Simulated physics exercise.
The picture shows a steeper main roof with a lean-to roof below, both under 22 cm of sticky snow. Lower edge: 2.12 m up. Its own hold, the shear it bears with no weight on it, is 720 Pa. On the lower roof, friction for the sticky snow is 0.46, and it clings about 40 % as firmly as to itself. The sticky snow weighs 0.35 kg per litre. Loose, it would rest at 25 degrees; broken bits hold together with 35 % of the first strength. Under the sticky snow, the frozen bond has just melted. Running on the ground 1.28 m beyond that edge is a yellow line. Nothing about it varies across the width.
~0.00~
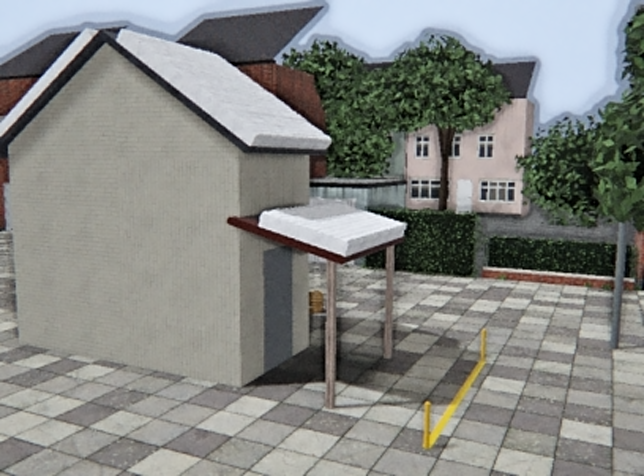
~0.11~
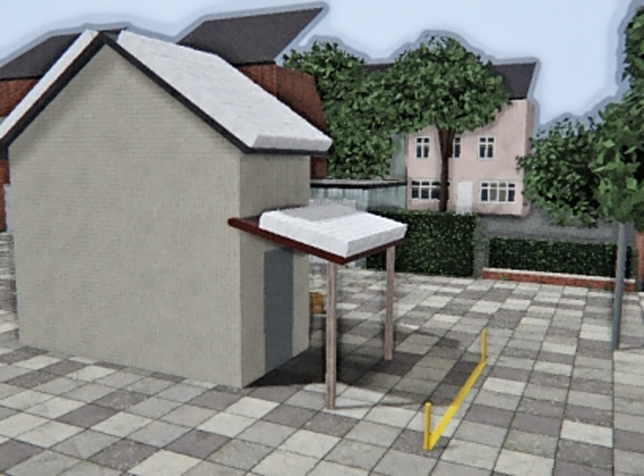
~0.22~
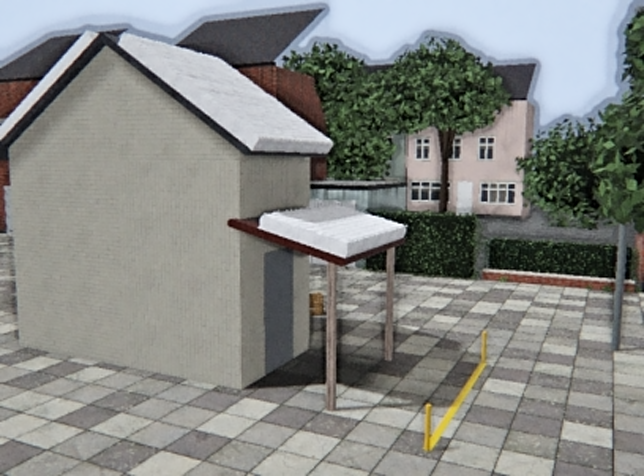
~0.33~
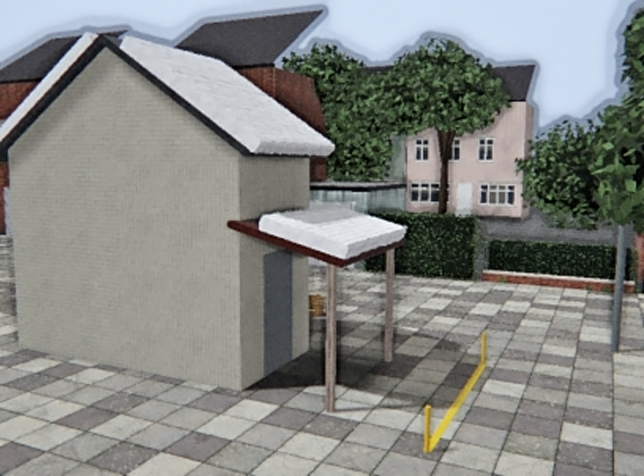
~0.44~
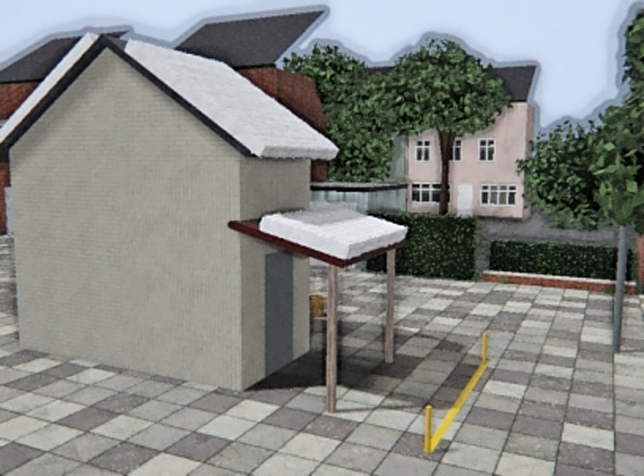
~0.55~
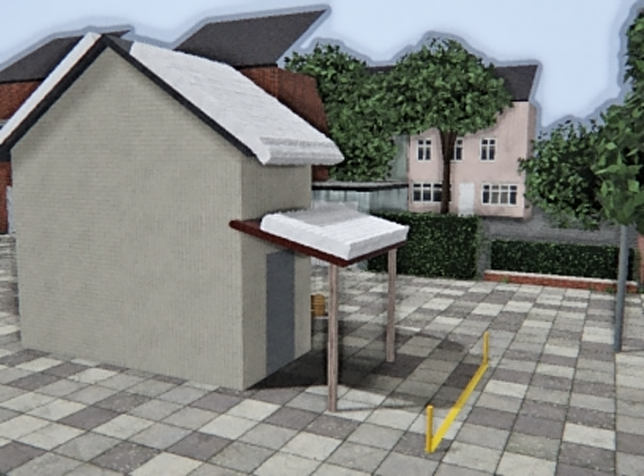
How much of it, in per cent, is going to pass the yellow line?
I would say 23 percent.
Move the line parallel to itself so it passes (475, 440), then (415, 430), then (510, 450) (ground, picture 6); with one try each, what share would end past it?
About 12 %, 30 %, 5 %.
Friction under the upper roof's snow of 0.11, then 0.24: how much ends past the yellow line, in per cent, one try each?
In that order: 50 %, 40 %.
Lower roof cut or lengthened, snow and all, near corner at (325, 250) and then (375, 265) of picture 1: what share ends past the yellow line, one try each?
Close to 35 % on the first try, close to 16 % on the next.
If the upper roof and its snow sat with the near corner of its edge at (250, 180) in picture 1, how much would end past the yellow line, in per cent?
It would then be around 0 percent.
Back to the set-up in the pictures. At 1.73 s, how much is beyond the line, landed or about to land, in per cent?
About 0 %.
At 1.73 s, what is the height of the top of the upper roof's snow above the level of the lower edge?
I'd estimate around 1.5 m up from the lower edge.
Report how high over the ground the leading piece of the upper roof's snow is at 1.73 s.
Measured height: Approx. 2.4 m.
After 1.09 s, none is below the lower edge and 0 % is past the line.
After 1.73 s, none is below the lower edge and 0 % is past the line.
After 2.36 s, 34 % is below the lower edge and 0 % is past the line.
After 3.00 s, 55 % is below the lower edge and 23 % is past the line.
After 4.00 s, 55 % is below the lower edge and 23 % is past the line.
